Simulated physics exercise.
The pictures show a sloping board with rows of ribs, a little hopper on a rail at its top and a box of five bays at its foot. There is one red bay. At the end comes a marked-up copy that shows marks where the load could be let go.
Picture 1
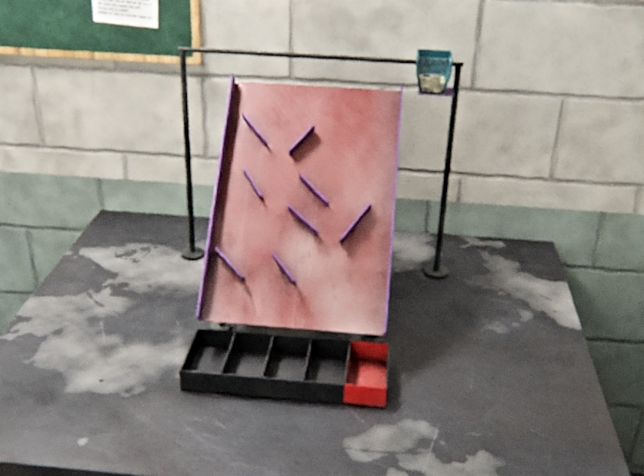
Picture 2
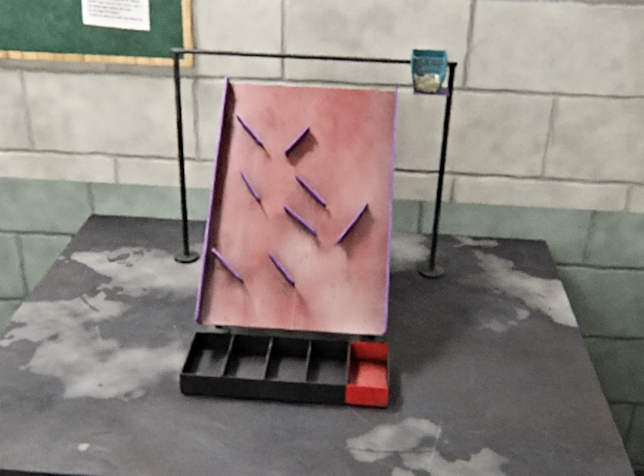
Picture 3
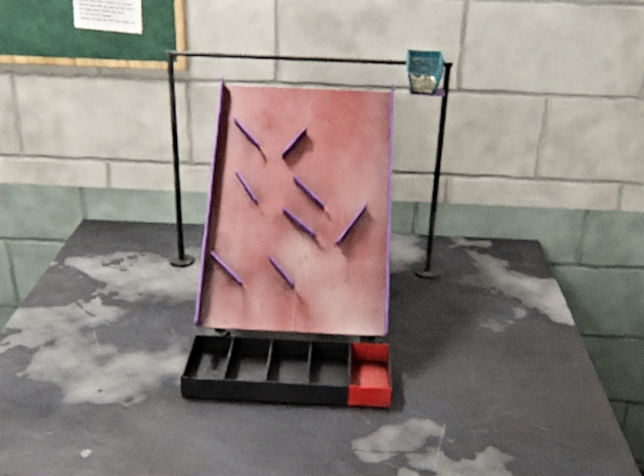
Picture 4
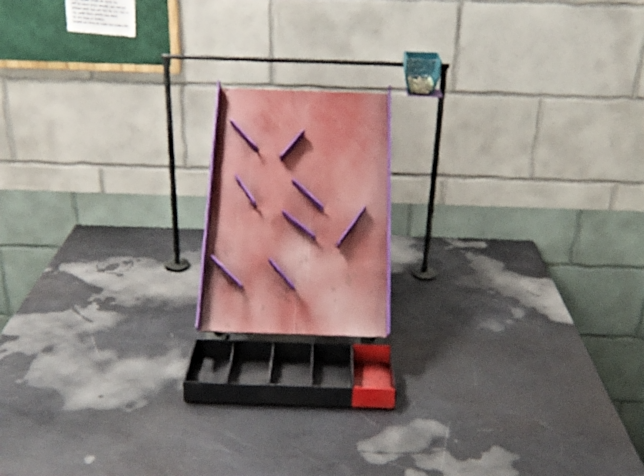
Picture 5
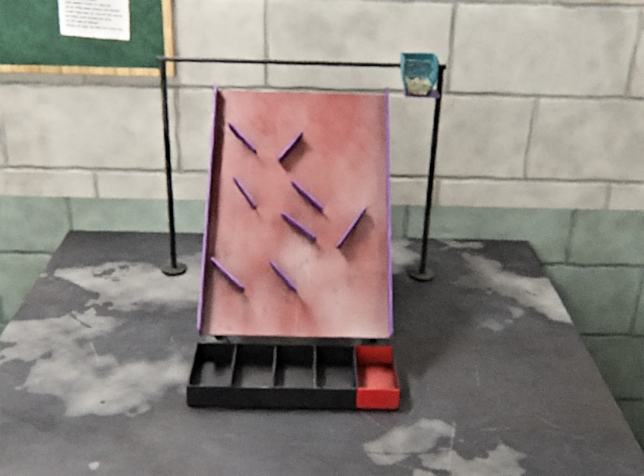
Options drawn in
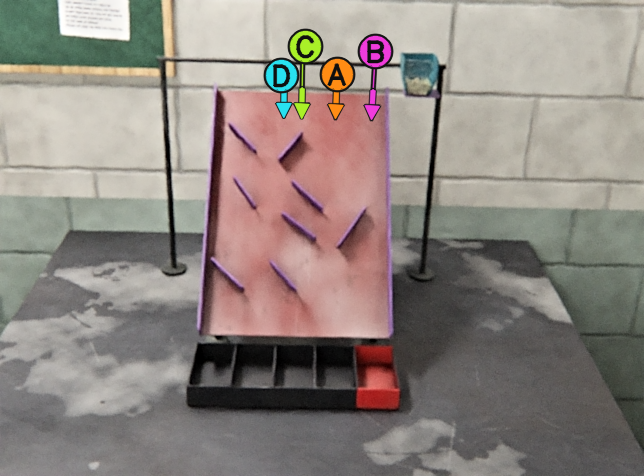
At the start, a pinkish sloping board with purple ribs stands on a dark, blotchy table, with a small teal hopper near the right end of the rail above and a red bay rightmost in the box below. The view then drifts slightly, while the hopper, board and box stay still.
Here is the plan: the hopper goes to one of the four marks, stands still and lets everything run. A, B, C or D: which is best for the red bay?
B.
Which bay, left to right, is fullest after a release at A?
The third.
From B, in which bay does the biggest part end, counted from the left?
The fifth.
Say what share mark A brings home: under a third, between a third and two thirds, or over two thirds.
It is under a third.
On the marked copy, mark A meets the board at (335, 113); mark B meets the board at (371, 114); mark C meets the board at (301, 112); mark D meets the board at (283, 112).
If A is chosen, a small share in the red bay, all but a few in other bays.
If B is chosen, close to half in the red bay, close to a third in other bays, a small share outside the box.
If C is chosen, only a few in the red bay, all but a few in other bays.
If D is chosen, only a few in the red bay, all but a few in other bays, only a few outside the box.
